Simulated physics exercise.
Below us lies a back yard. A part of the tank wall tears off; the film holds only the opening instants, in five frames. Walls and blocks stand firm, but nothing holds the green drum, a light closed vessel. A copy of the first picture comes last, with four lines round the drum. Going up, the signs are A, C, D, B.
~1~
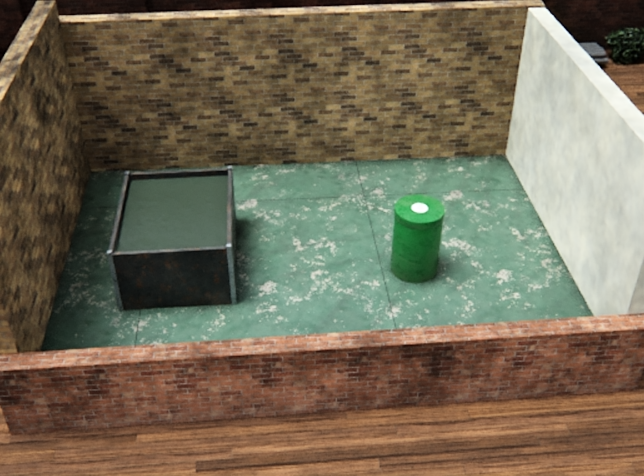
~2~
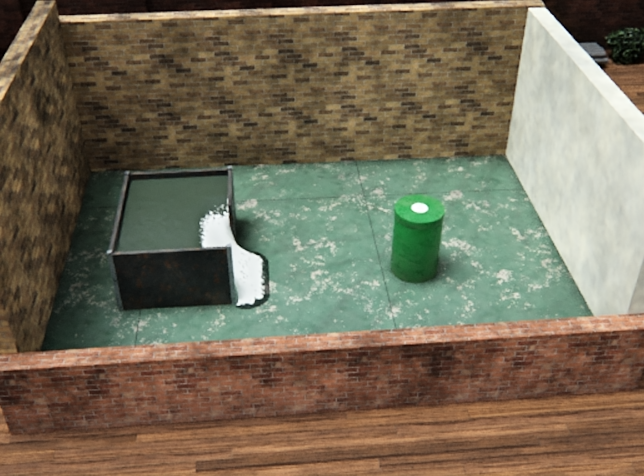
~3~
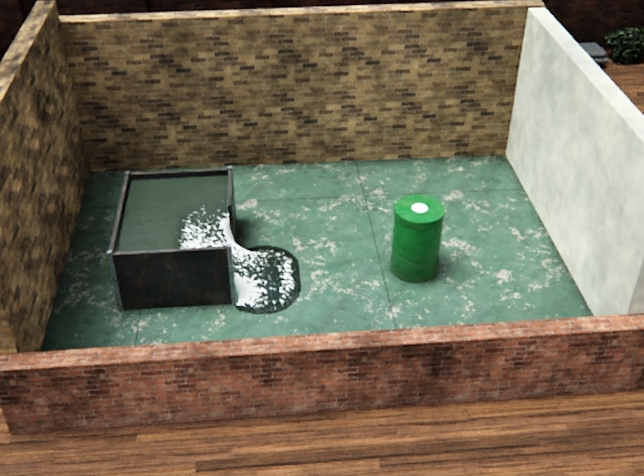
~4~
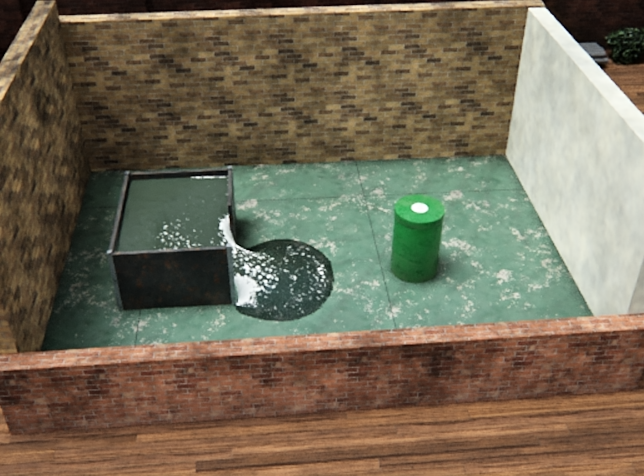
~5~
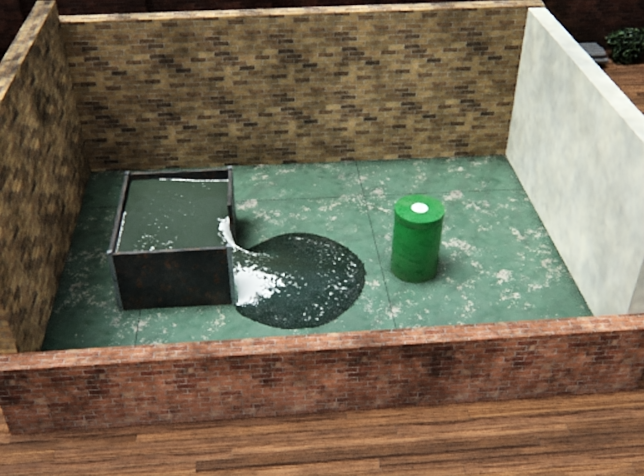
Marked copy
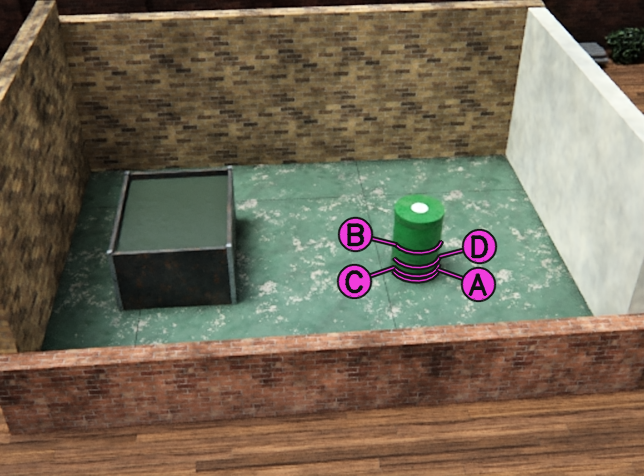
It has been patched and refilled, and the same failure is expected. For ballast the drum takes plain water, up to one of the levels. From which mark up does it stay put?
It is B.
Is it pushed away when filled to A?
Yes.
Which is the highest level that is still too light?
Level D.
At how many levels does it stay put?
One of them.
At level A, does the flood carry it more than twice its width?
Yes.
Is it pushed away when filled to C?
Yes, it does.
On the marked copy, A at (419, 280); B at (421, 252); C at (419, 276); D at (420, 267); from the bottom up A, C, D, B.
For level A, it is pushed about 3 times its own width away.
For level B, it does not move.
For level C, it is pushed about 3 times its own width away.
For level D, it is pushed about its own width away.
